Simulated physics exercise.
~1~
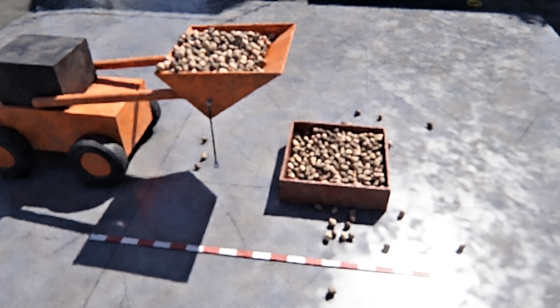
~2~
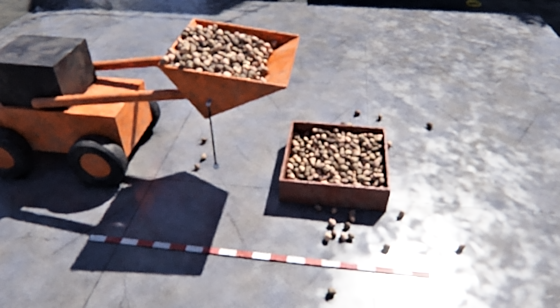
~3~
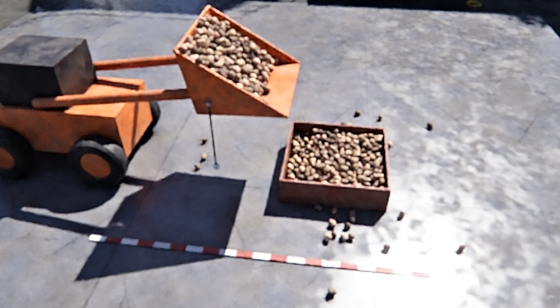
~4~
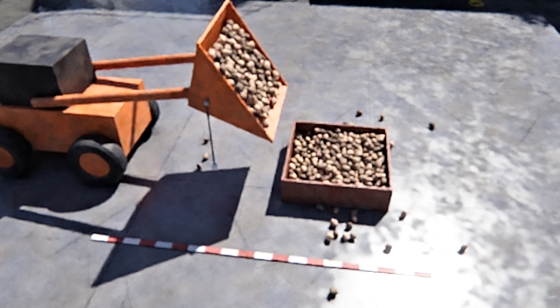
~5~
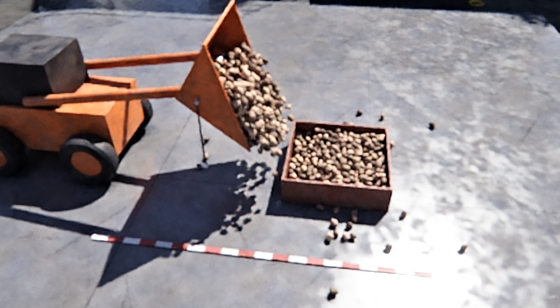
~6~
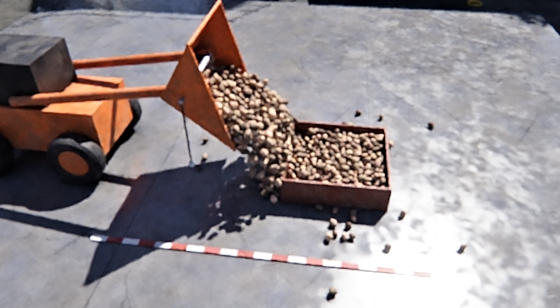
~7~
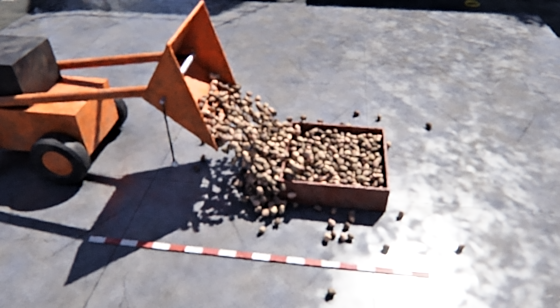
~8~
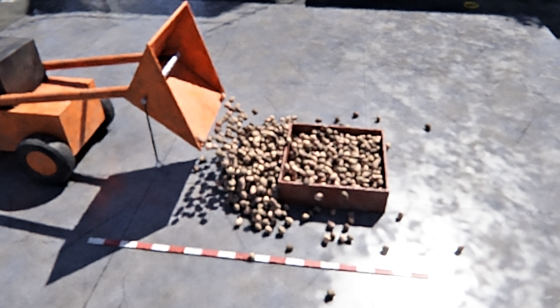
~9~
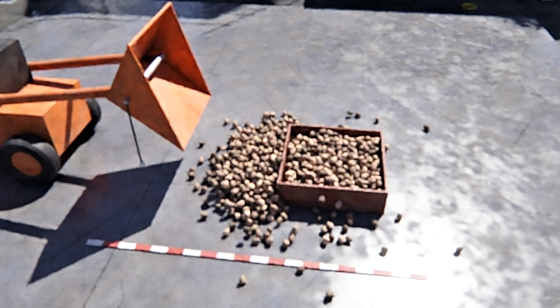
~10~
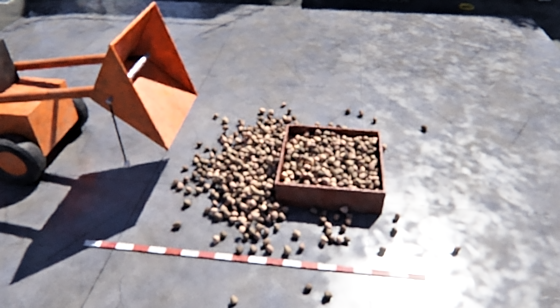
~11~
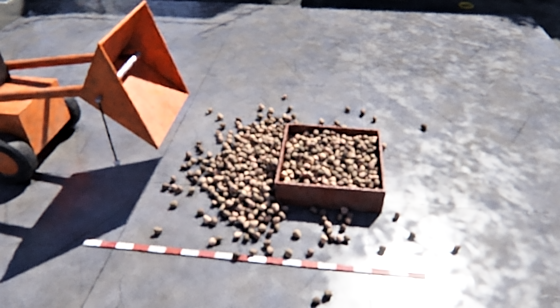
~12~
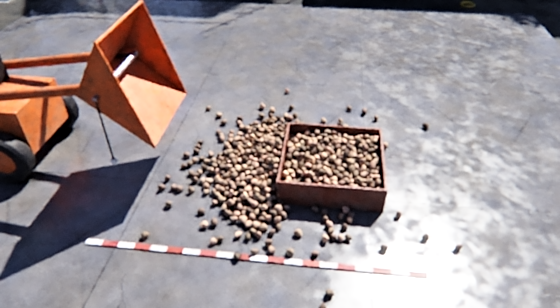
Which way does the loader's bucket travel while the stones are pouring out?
The bucket travels to the left, away from the box, as the loader backs off.
